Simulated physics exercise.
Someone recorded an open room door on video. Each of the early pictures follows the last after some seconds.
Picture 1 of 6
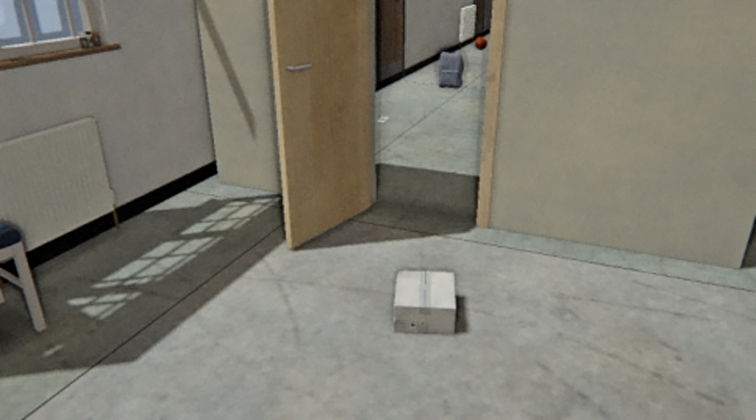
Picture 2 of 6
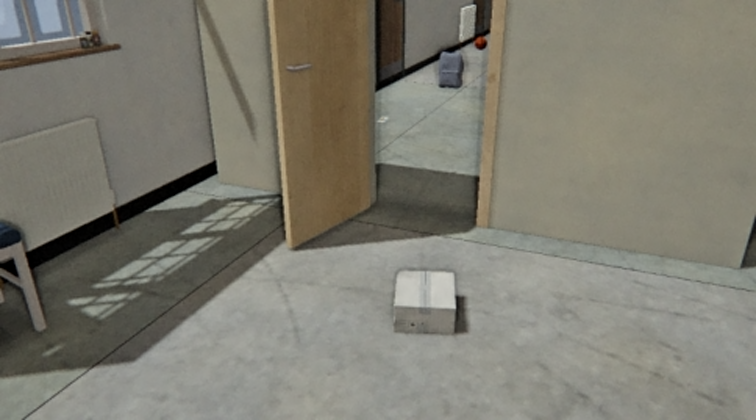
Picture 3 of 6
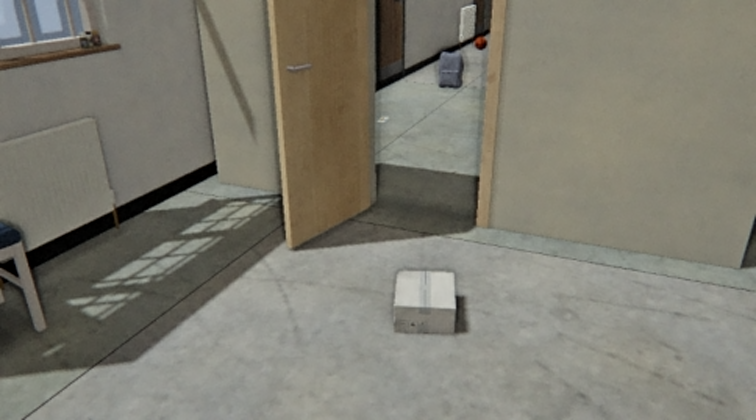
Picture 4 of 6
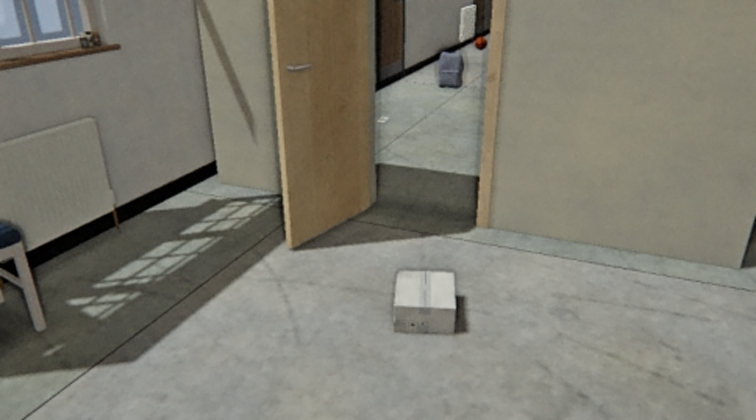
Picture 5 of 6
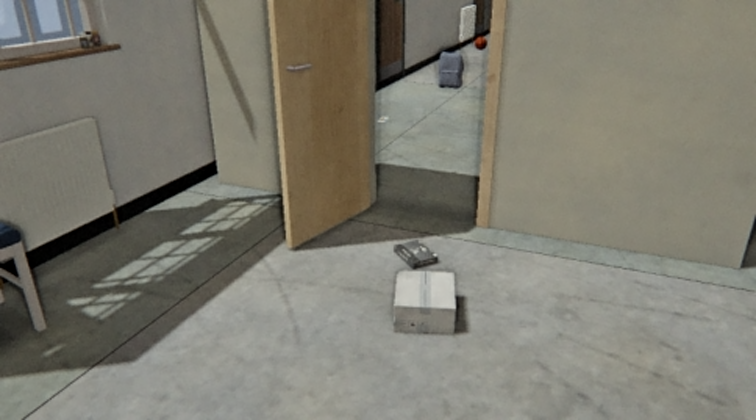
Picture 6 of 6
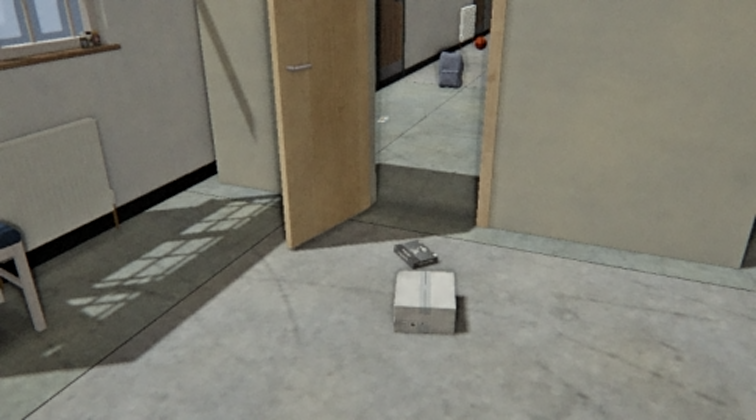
A white box sits still before an open door, and a grey packet appears behind it.
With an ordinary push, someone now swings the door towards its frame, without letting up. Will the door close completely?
Yes: I'd say the door gets there this time.
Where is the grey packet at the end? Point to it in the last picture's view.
Near (467, 249).
Then, 0.80 s past the last view, door 79° open.
Then, 1.40 s past the last view, door 48° open; grey packet displaced a little near (426, 254).
Then, 1.70 s past the last view, door 34° open; grey packet displaced about its own width near (454, 250).
Then, 2.00 s past the last view, door 19° open; grey packet displaced about its own width near (467, 250).
Finally, door 0° open; moved from the start, grey packet; white box still in place. Final places as the last picture's camera would see them, grey packet near (467, 250).
